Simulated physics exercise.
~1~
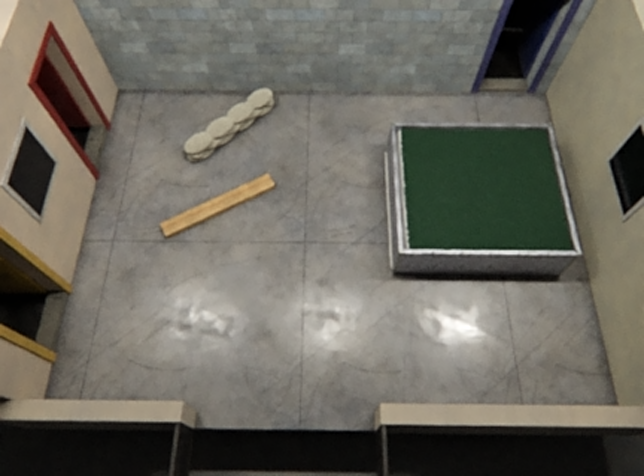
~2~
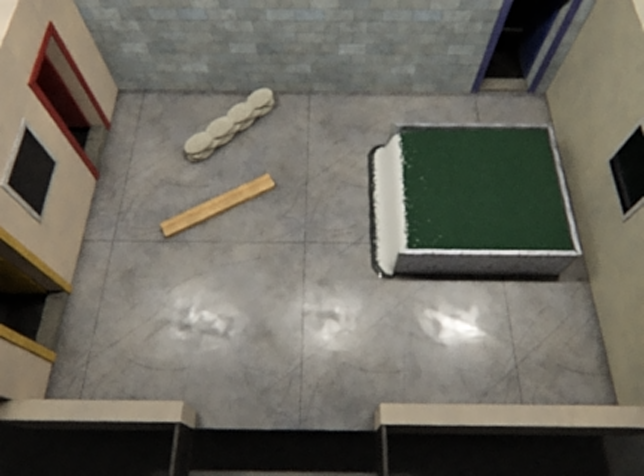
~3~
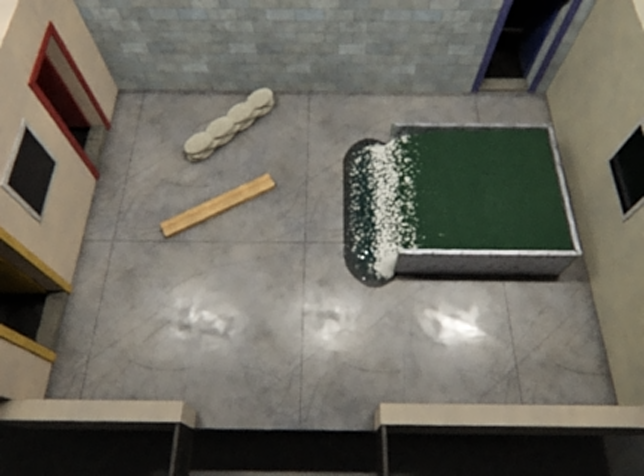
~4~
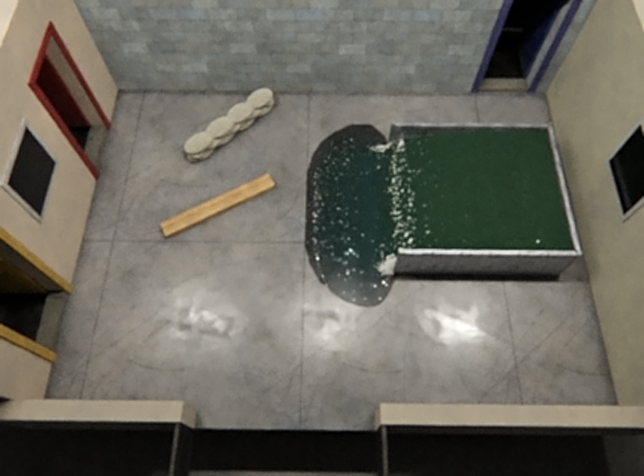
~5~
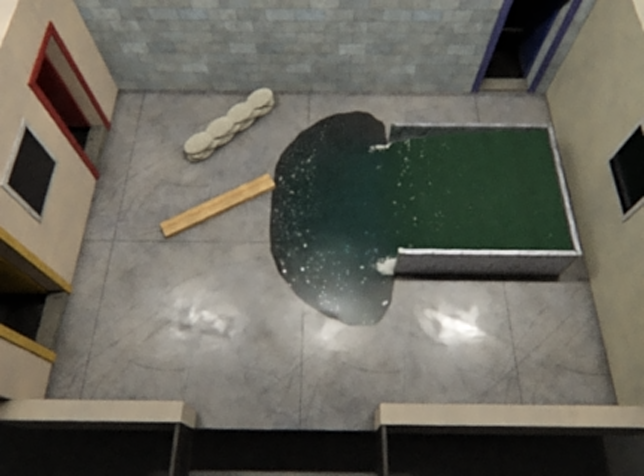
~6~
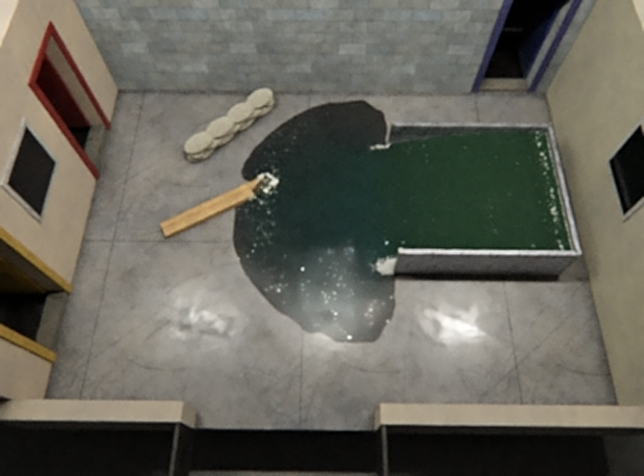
At the start, dark green water sits still in an open tank on the right side of a gray-floored bay. Water then pours from the tank's left side with white froth, and a dark, rounded pool spreads leftward across the floor, reaching around the near end of a wooden beam.
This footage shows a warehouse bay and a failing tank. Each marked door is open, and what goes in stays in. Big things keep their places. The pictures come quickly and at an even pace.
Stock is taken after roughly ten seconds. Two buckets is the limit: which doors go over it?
At the end, the blue door is not swamped, the yellow door is swamped, the red door is not swamped.
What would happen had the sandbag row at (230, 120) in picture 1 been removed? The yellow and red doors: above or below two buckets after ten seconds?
So yellow gets too much, red gets too much.
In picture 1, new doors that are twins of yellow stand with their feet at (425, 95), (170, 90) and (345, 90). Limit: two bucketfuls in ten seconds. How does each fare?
Door by door, it goes misses the line, misses the line, misses the line.
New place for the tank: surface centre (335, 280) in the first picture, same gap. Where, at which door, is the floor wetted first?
Looks like the door marked yellow.
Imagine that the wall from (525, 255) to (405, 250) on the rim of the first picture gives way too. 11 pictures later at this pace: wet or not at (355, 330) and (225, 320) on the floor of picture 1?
Soaked, then untouched.
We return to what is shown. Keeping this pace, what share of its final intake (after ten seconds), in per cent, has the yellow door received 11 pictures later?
Around 5 in a hundred.
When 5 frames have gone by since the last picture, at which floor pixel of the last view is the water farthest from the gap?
Best guess: Near (89, 261).
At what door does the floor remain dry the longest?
It would be the one in blue.
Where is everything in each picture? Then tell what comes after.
In the first frame, still water in the open tank at (479, 187).
In the second frame, the front is at (385, 148), out from the gap at (395, 202).
In the third frame, the front is at (364, 145), out from the gap at (394, 203).
In the fourth frame, water pours out at (394, 203) and has run to (339, 136).
In the fifth frame, the front is at (301, 139), out from the gap at (394, 204).
In the sixth frame, water pours out at (394, 204) and has run to (250, 165).
A moment on, water covers 40 % of the floor; the blue door not reached, the yellow door not reached, the red door not reached.
Next, water covers 55 % of the floor; the blue door not reached, the yellow door under two buckets in, the red door wet at the sill, nothing in.
Then, water covers 65 % of the floor; the blue door not reached, the yellow door far over two buckets in, the red door wet at the sill, nothing in.
Later, water covers 80 % of the floor; the blue door wet at the sill, nothing in, the yellow door far over two buckets in, the red door wet at the sill, nothing in.
In the end, water covers 95 % of the floor; the blue door wet at the sill, nothing in, the yellow door far over two buckets in, the red door wet at the sill, nothing in.
